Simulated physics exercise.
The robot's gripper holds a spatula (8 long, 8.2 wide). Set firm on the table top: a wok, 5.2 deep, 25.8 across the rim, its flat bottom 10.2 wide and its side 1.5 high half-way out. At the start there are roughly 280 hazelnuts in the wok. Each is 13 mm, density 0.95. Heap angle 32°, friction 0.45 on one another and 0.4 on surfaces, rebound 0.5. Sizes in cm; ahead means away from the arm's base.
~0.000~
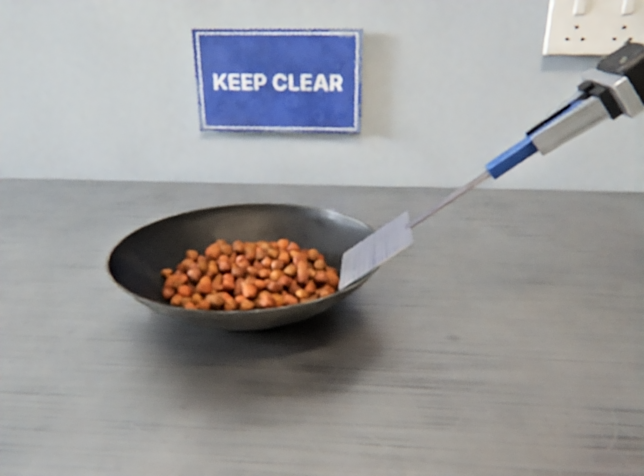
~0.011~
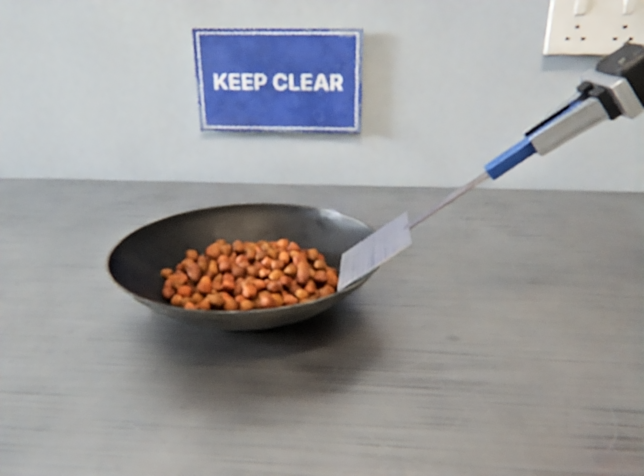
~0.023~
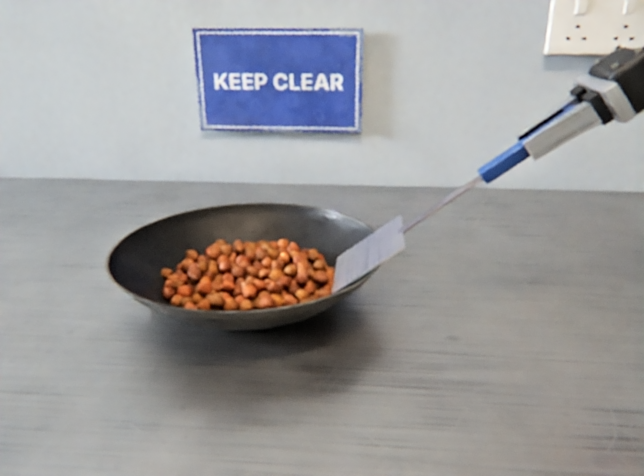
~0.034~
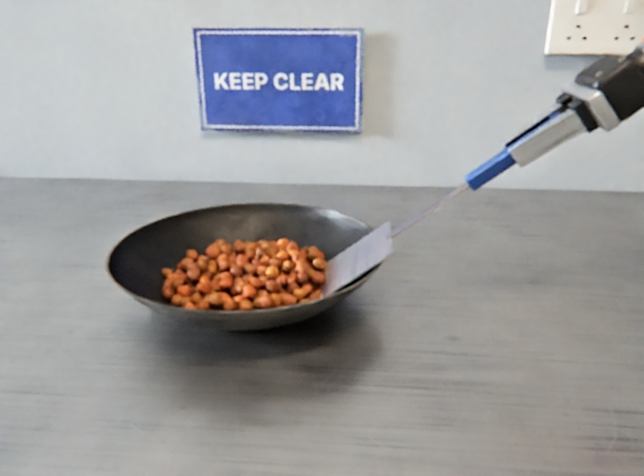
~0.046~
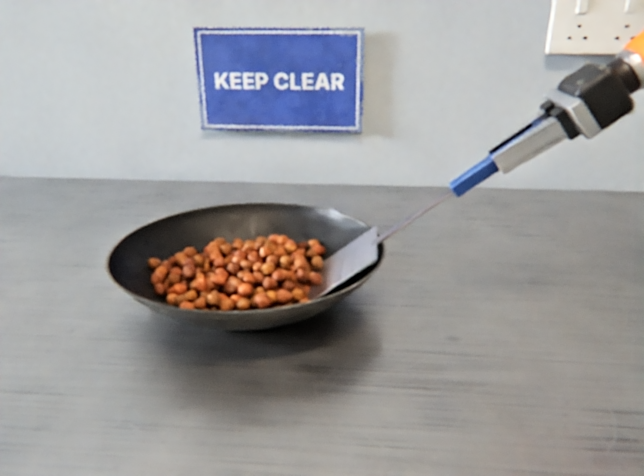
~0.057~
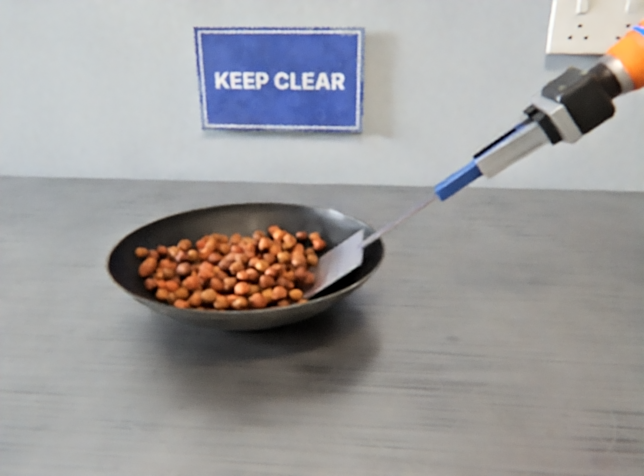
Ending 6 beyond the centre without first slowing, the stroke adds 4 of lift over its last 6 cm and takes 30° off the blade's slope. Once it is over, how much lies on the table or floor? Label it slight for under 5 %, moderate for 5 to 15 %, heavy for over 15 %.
Label: Heavy.
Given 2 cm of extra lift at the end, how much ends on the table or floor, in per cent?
You'd expect near 25 percent of it there.
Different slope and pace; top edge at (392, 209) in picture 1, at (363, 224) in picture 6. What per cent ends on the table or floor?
Roughly 10 %.
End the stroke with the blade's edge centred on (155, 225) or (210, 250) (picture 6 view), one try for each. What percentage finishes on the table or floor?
Roughly 40 and 15 per cent.
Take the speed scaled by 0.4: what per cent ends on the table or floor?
Estimate: Approx. 0 %.
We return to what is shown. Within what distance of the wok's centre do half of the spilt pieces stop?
About 28 cm out from the centre.
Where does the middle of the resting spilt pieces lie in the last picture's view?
Centre of the spill: Approx. (13, 278).
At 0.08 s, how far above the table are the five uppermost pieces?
Somewhere near 6 cm, I'd say.
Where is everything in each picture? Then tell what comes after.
The spatula top edge at (410, 226), sloping 38°; upper third of the load around (253, 268), from x 165 to 335, top at y 245; 279 in the wok, in the first frame.
The spatula top edge at (409, 227), sloping 38°; upper third of the load around (253, 268), from x 165 to 335, top at y 245, in the second frame.
The spatula top edge at (403, 230), sloping 38°; upper third of the load around (252, 268), from x 165 to 330, top at y 245, in the third frame.
The spatula top edge at (391, 236), sloping 38°; upper third of the load around (257, 267), from x 165 to 325, top at y 245, in the fourth frame.
The spatula top edge at (377, 242), sloping 38°; upper third of the load around (250, 263), from x 155 to 320, top at y 240, in the fifth frame.
The spatula top edge at (362, 245), sloping 38°; upper third of the load around (242, 258), from x 140 to 320, top at y 230; 279 in the wok, in the sixth frame.
After 0.08 s, sloping 38°, highest piece 7 above the table; 279 in the wok.
After 0.11 s, sloping 28°, highest piece 8 above the table; 276 in the wok, 3 on the blade or in flight.
After 0.33 s, sloping 8°, highest piece 11 above the table; 216 in the wok, 39 on the table or floor, 24 on the blade or in flight.
After 1.38 s, sloping 8°, highest piece 5 above the table; 215 in the wok, 64 on the table or floor.
In the end, 215 in the wok, 64 on the table or floor. That is 23 % on the table or floor.
